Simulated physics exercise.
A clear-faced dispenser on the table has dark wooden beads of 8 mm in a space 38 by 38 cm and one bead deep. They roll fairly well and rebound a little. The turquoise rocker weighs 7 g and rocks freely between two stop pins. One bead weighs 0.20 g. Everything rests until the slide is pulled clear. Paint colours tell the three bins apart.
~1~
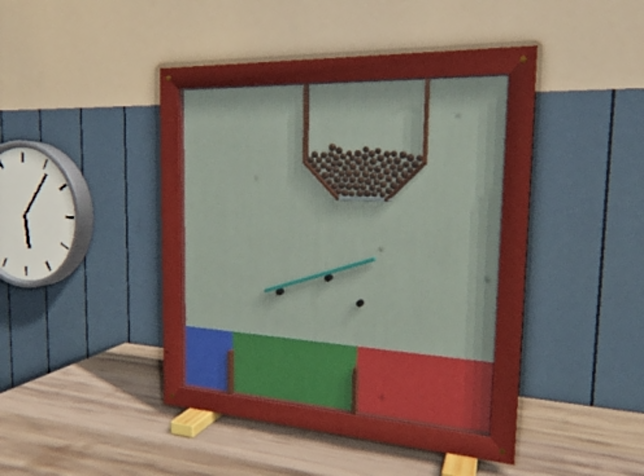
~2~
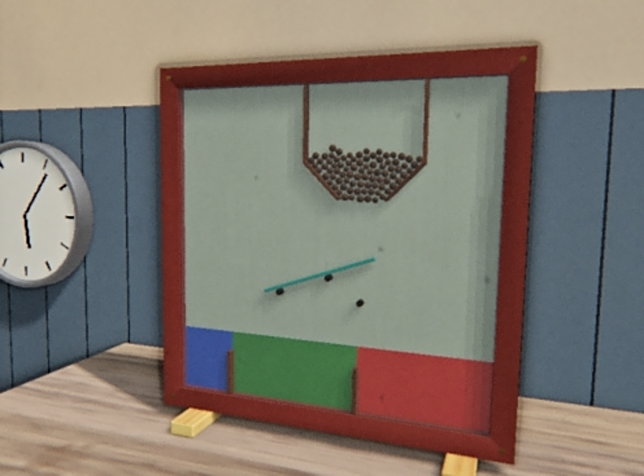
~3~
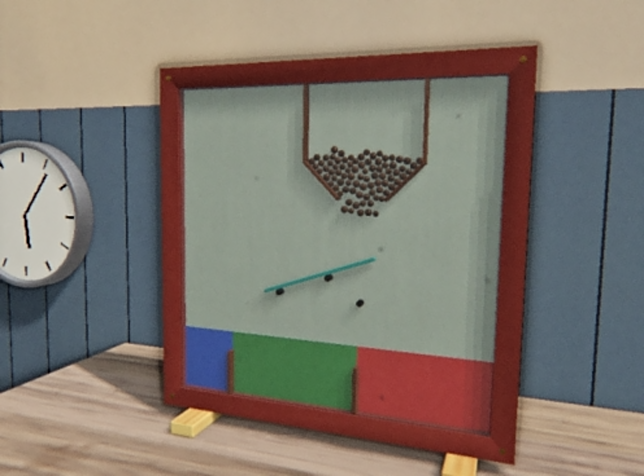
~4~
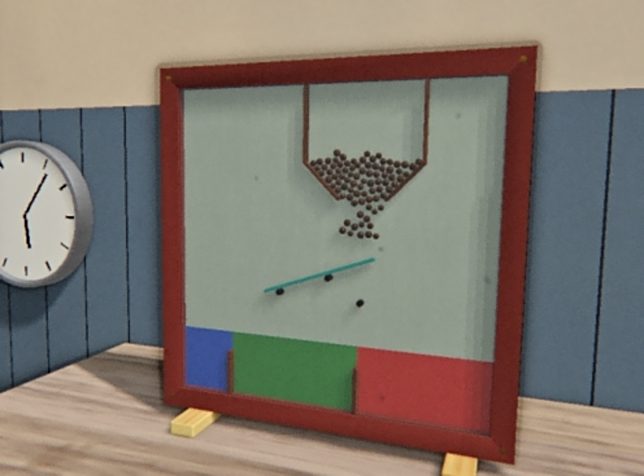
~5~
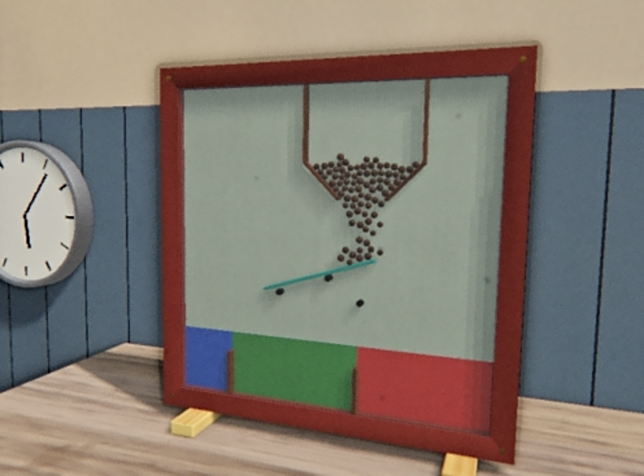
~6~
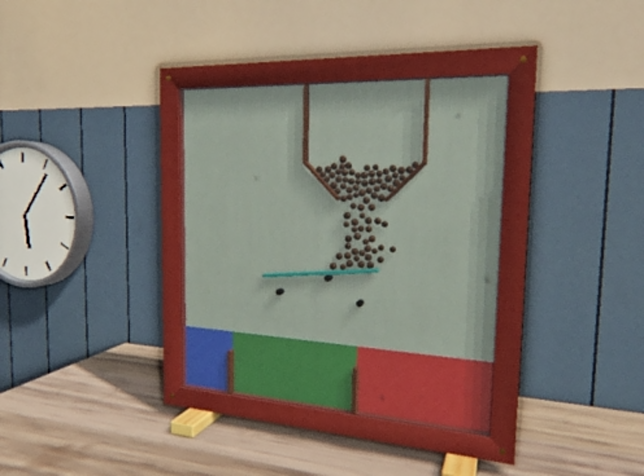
On a pale wooden tabletop before a blue panelled wall, seen from the front and slightly to one side by a still camera, stands a red-framed clear-faced box. A funnel of dark beads hangs above a sloping turquoise bar, with blue, green and red bins below and a clock at left. The funnel opens, beads drop onto the bar's raised right side, and the bar tilts clockwise until nearly level.
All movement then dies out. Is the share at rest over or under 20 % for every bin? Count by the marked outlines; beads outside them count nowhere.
Red over, blue under, green under 20 %.
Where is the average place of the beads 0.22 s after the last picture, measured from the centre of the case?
Some 8 cm right and 9 cm below.
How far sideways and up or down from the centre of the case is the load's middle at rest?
About 13 cm right and 17 cm below.
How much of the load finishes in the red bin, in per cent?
About 100 per cent.
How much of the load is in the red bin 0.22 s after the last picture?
Roughly 40 per cent.
Then, 0.10 s later than the last picture, the beads' middle is 5 cm right of and level with the centre; nothing in the marked areas; turquoise rocker right end down 35°.
Then, 0.22 s later than the last picture, the beads' middle is 8 cm right of and 9 cm below the centre; red 40 %; turquoise rocker right end down 35°.
Then, 0.45 s later than the last picture, the beads' middle is 13 cm right of and 16 cm below the centre; red 90 %; turquoise rocker right end down 34°.
All still 1.4 s after it, red 100 %, blue 0 %, green 0 %; turquoise rocker left end down 19°.
